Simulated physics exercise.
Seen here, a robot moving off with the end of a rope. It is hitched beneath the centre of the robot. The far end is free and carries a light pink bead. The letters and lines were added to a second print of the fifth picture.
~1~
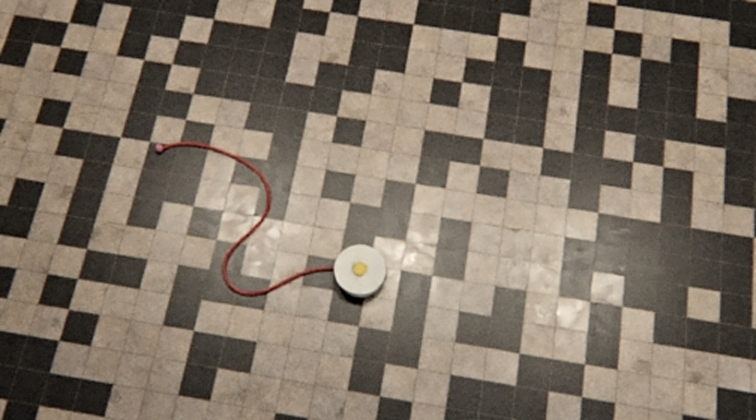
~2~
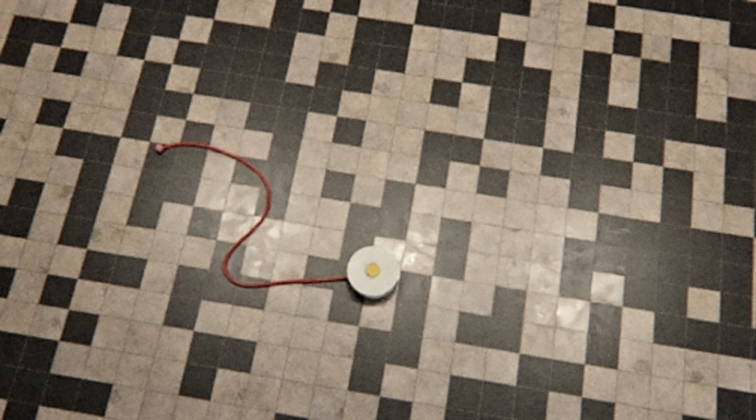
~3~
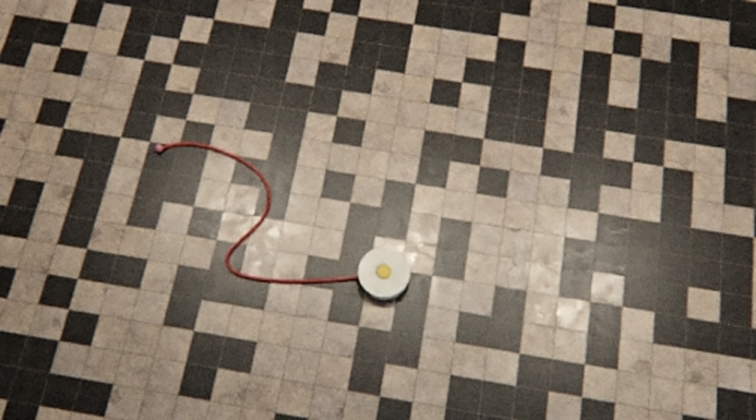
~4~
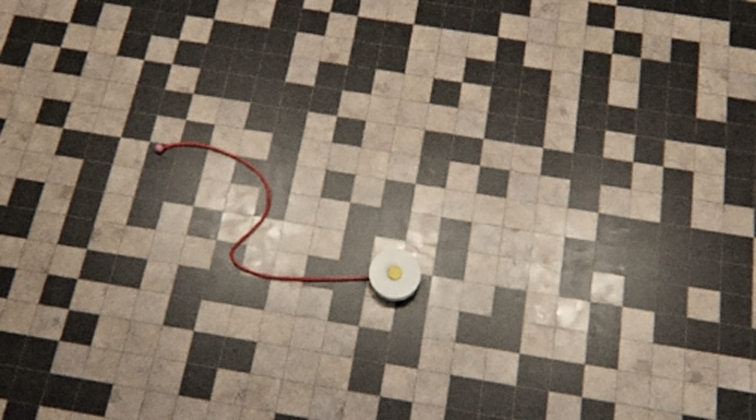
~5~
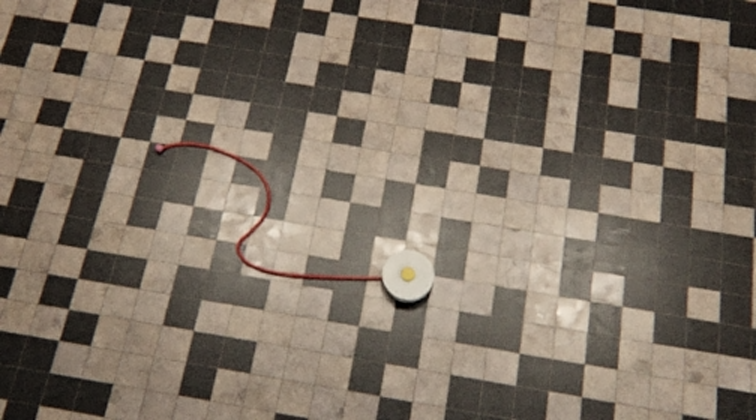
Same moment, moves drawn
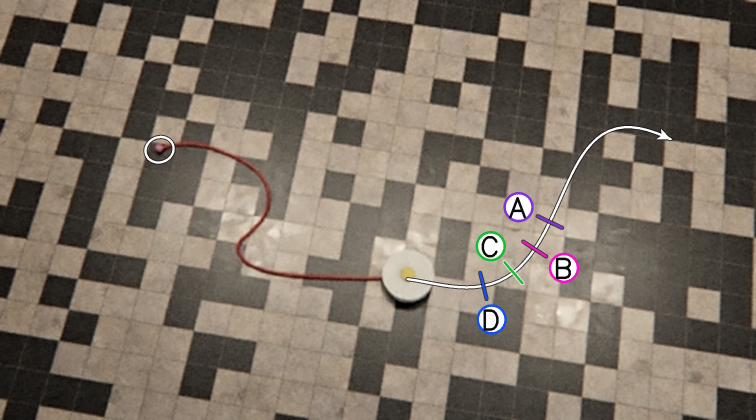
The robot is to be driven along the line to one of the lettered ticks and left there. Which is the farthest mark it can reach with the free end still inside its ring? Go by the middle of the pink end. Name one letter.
The farthest safe stop is C.
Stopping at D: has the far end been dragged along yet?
No.
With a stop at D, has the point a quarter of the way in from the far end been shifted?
By then, no.
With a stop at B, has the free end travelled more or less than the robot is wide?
By then, less.
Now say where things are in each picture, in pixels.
In the first frame, robot (360, 272); free end (159, 148).
In the second frame, robot (373, 273); free end (159, 148).
In the third frame, robot (384, 274); free end (159, 148).
In the fourth frame, robot (395, 275); free end (159, 148).
In the fifth frame, robot (408, 277); free end (159, 148).
On the copy, A at (550, 222); B at (535, 249); C at (513, 273); D at (483, 286); the ring at (160, 150); the route from (408, 279) via (553, 215) to (671, 139).
On C. First, robot (446, 283), middle of the rope (259, 239), free end (159, 148).
Then, robot (484, 283), middle of the rope (296, 233), free end (159, 148).
Finally, robot (515, 270), middle of the rope (323, 227), free end (166, 146); the free end is still in its ring.
By contrast, A drags the free end to (190, 150); B drags the free end to (179, 147); D is safe but short.
